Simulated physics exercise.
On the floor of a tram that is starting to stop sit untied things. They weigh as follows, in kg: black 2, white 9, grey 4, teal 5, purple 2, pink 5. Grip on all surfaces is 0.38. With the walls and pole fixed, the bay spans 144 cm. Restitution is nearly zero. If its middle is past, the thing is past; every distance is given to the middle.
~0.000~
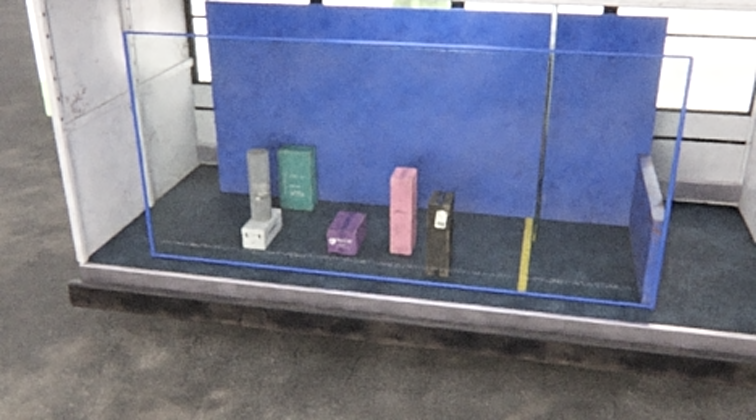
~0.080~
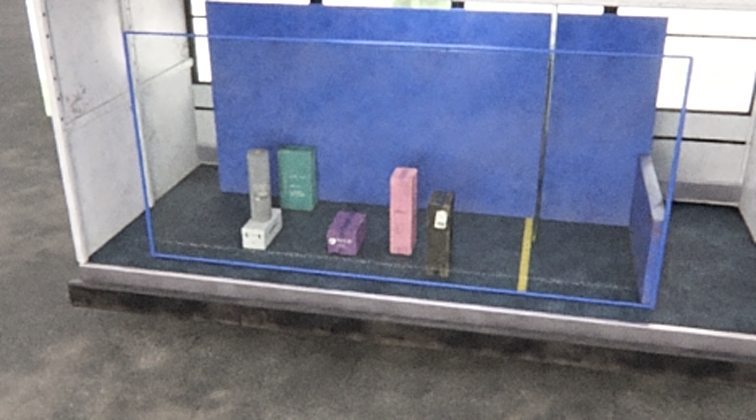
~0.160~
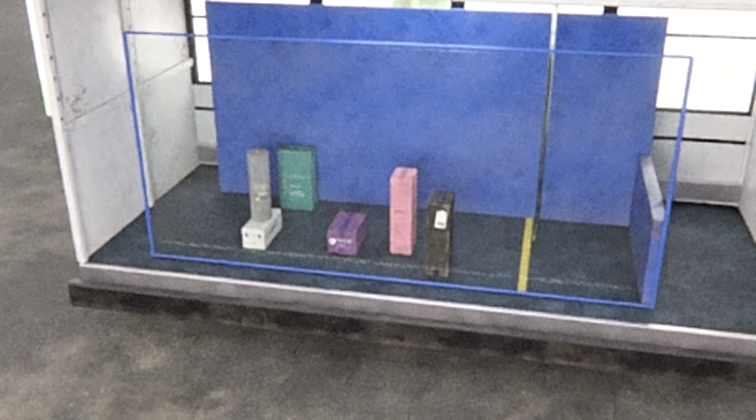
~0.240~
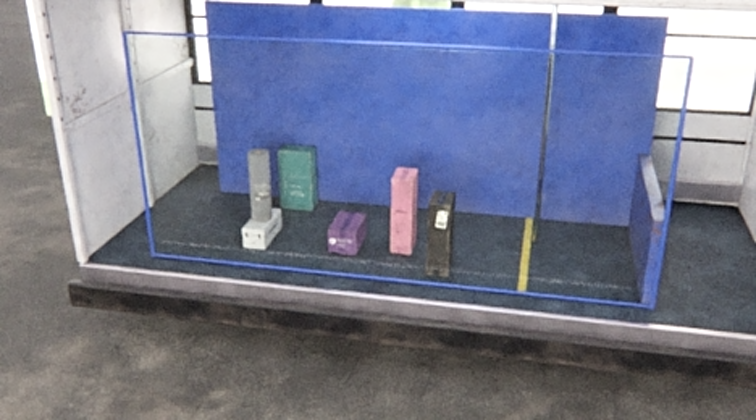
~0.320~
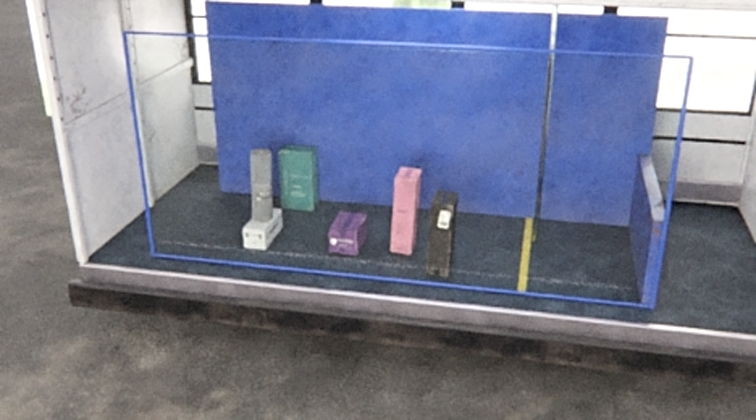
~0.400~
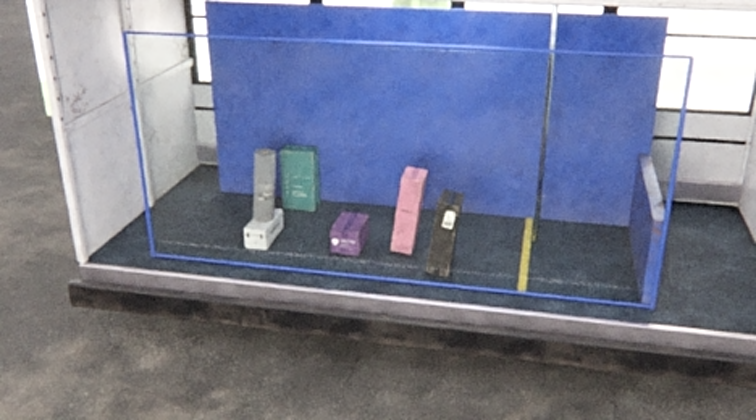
A pink tall box and a black one stand on the dark floor of a blue-backed bay, seen from in front and above. To their left are a grey upright piece with a pale base, a teal box and a low purple carton, with a yellow line to the right. At first all stay still, then the pair tilts slightly right while the others shift barely rightward, the camera fixed.
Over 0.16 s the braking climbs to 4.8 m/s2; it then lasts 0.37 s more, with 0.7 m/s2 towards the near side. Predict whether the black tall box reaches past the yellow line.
Honestly, it never carries over the line.
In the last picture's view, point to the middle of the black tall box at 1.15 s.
It would be at about (501, 264) then.
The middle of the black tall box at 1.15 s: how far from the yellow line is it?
Short of it, by close to 20 cm.
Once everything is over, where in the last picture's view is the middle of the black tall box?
In the last picture it sits at about pixel (501, 264).
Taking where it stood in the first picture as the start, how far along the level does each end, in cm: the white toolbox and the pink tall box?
For the white toolbox it is 10, for the pink tall box it is 60.
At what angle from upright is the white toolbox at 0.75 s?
It is tilted some 0°.
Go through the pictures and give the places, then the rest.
In the first frame, black tall box (440, 233), purple carton (347, 233), teal tall box (298, 178), yellow line (522, 286).
In the second frame, black tall box (440, 233), purple carton (347, 233), teal tall box (298, 178).
In the third frame, black tall box (440, 233), purple carton (347, 233), teal tall box (298, 178).
In the fourth frame, black tall box (441, 233), purple carton (347, 233), teal tall box (298, 178).
In the fifth frame, black tall box (442, 233), purple carton (348, 233), teal tall box (299, 178).
In the sixth frame, black tall box (445, 233), purple carton (350, 233), teal tall box (300, 178), yellow line (522, 286).
After 0.75 s the black tall box is 31 cm short of the yellow line, tilted 70°, near (486, 252) in the last picture's view.
After 1.15 s the black tall box is 18 cm short of the yellow line, tilted 90°, near (501, 264) in the last picture's view; the purple carton 135 cm short of the yellow line, tilted 0°.
After 1.65 s the black tall box is 18 cm short of the yellow line, tilted 90°, near (501, 264) in the last picture's view.
After 2.6 s, black tall box stops short of the yellow line; white toolbox stops short of the yellow line; teal tall box stops short of the yellow line; purple carton stops short of the yellow line; pink tall box stops short of the yellow line.
